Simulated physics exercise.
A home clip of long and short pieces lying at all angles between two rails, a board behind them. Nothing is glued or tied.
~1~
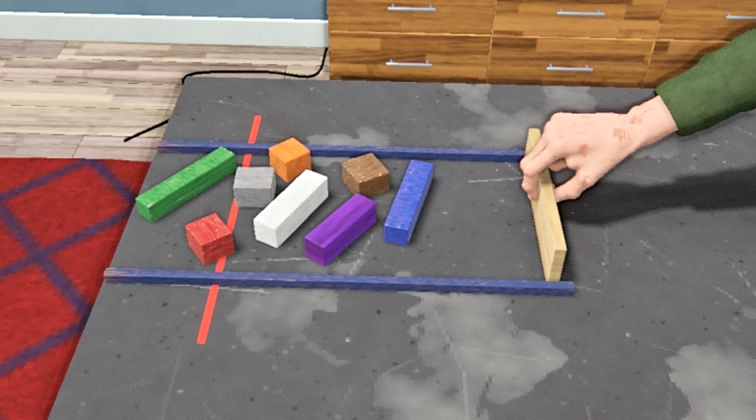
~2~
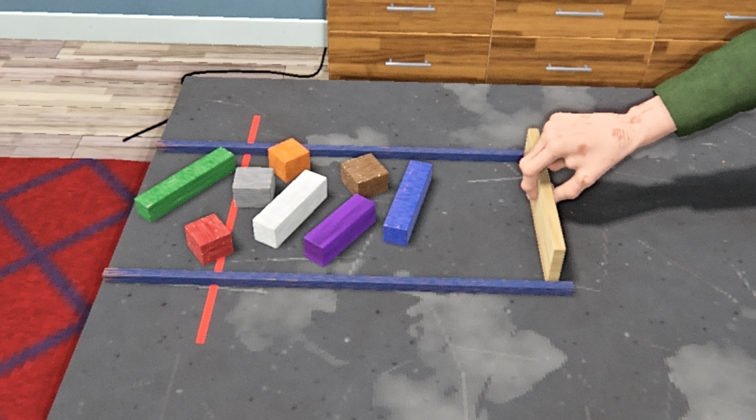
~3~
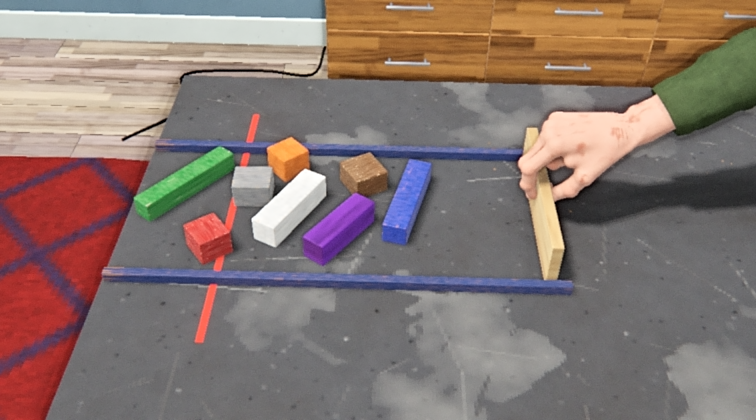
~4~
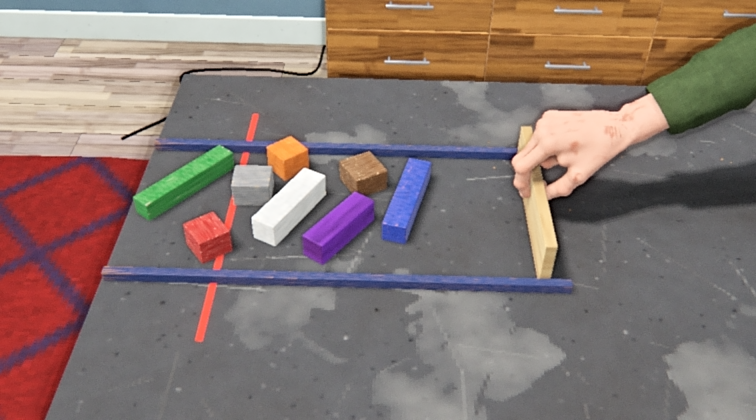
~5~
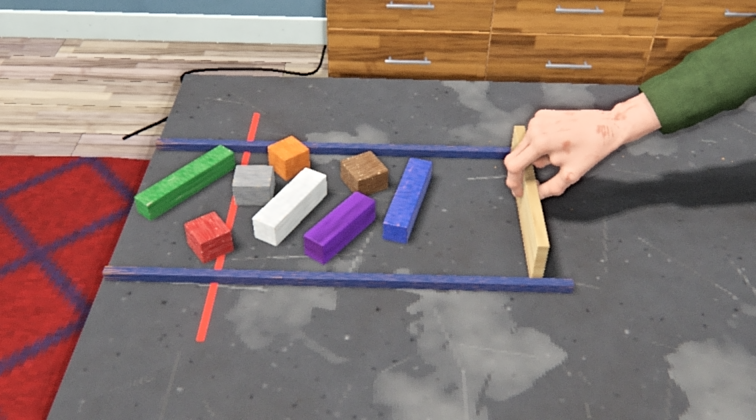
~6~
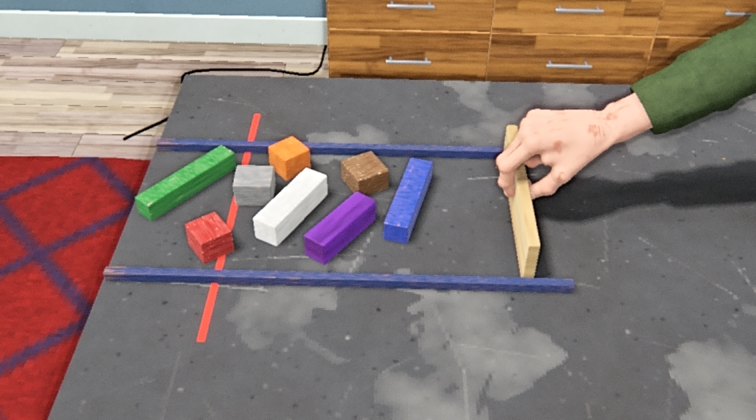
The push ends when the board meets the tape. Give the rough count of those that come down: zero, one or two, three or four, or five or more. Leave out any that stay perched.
The number that fall off is one or two.
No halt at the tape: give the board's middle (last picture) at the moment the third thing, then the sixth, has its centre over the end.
First at (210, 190), next at (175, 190).
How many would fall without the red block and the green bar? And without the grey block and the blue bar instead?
It would be 0 and 0.
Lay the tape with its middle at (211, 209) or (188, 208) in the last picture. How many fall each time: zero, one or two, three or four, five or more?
One after another: One to two; at least five.
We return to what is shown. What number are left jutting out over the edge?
The number is 1.
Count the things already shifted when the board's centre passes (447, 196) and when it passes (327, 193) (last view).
0 and 6.
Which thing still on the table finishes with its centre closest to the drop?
Foremost is the grey block.
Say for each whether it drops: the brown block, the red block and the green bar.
The brown block stays on; the red block holds on; the green bar tumbles off.
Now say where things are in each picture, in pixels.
The first frame shows green bar (188, 183); red block (210, 239); grey block (255, 187); board (543, 201); tape (234, 211).
The second frame shows red block (209, 239); white bar (292, 208).
The third frame shows grey block (253, 187); board (541, 200).
The fourth frame shows green bar (186, 181); purple stick (339, 227).
The fifth frame shows red block (209, 237); orange block (289, 158).
The sixth frame shows green bar (188, 182); red block (210, 238); grey block (255, 186); board (519, 198); tape (234, 209).
Soon after, none off yet; green bar at rest near (188, 182); red block at rest near (210, 238); grey block at rest near (255, 186).
After that, none off yet; green bar displaced a little near (156, 181); red block displaced about its own width near (176, 246); grey block displaced well along near (187, 182).
In the end, the number that fall off is one or two; gone, green bar.
